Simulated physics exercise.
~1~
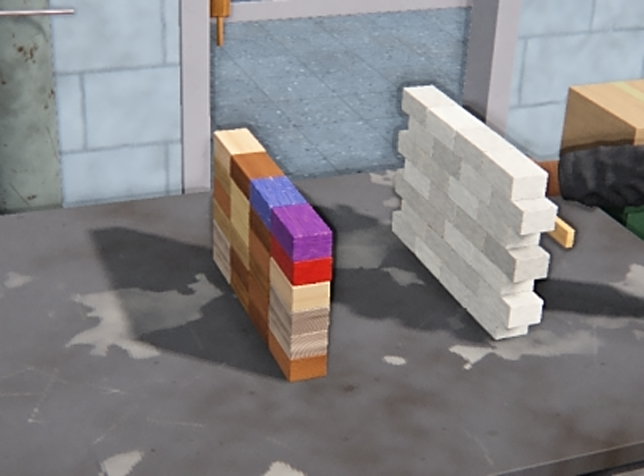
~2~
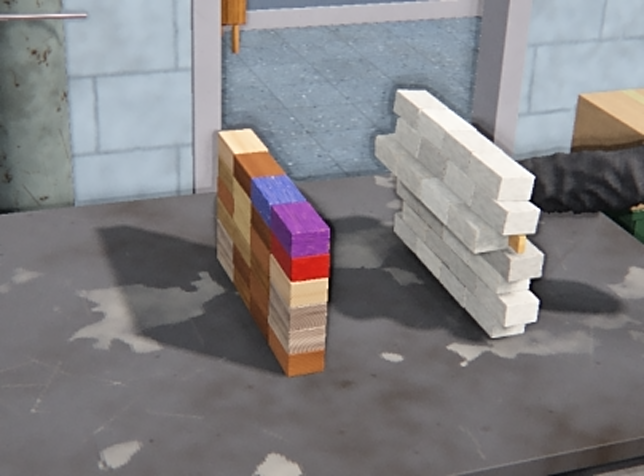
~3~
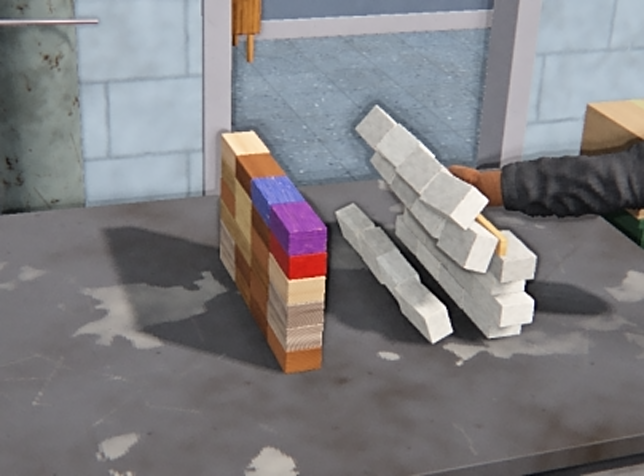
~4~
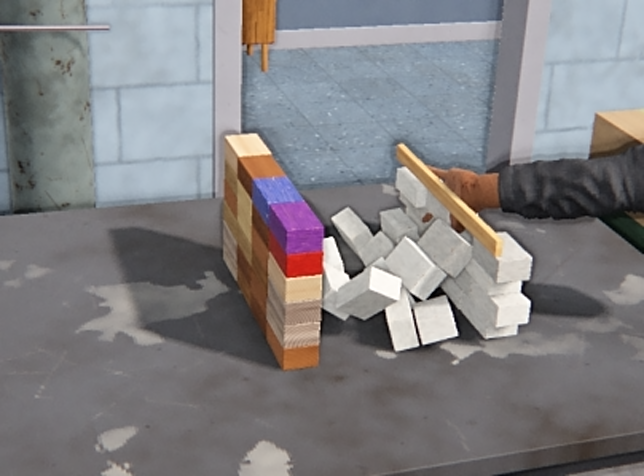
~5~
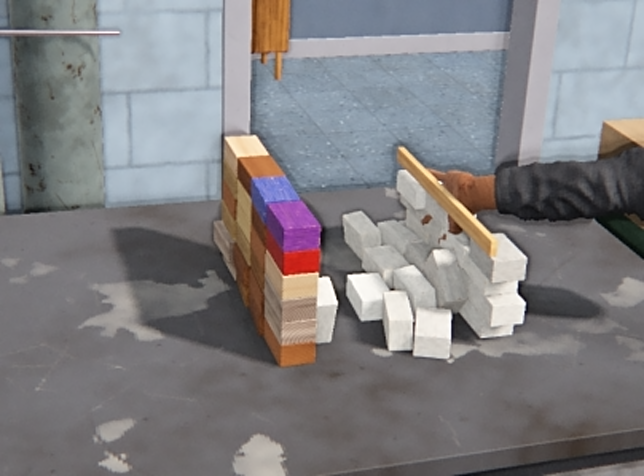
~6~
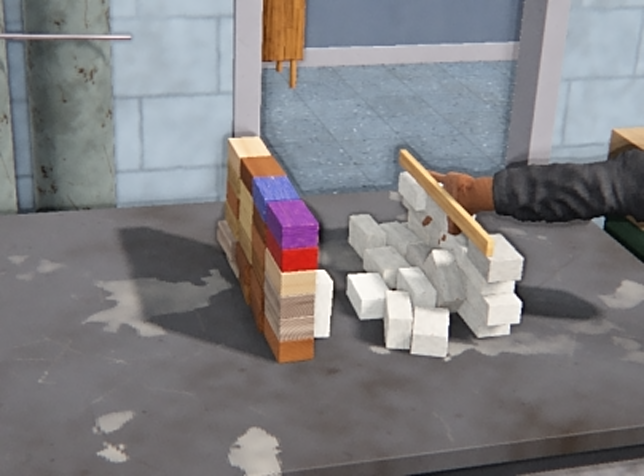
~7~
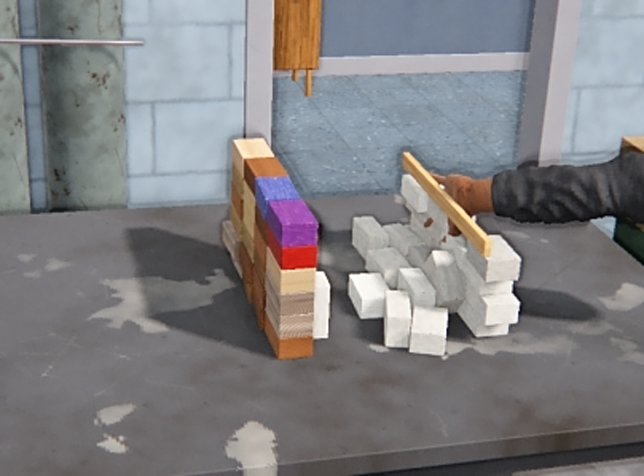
A dark-sleeved hand pushes a strip of wood leftward into the back of a pale block wall, which stands right of a brown and tan wall on a worn grey tabletop, seen from slightly above as the view drifts sideways. The coloured wall carries blue, purple and red blocks near its front end. The pale wall's upper rows lean left, break apart and tumble into the gap between the walls. Some blocks strike the coloured wall, shifting a few of its blocks without toppling any. The strip stops, leaving pale blocks heaped beside the still-standing coloured wall, its purple block in place.
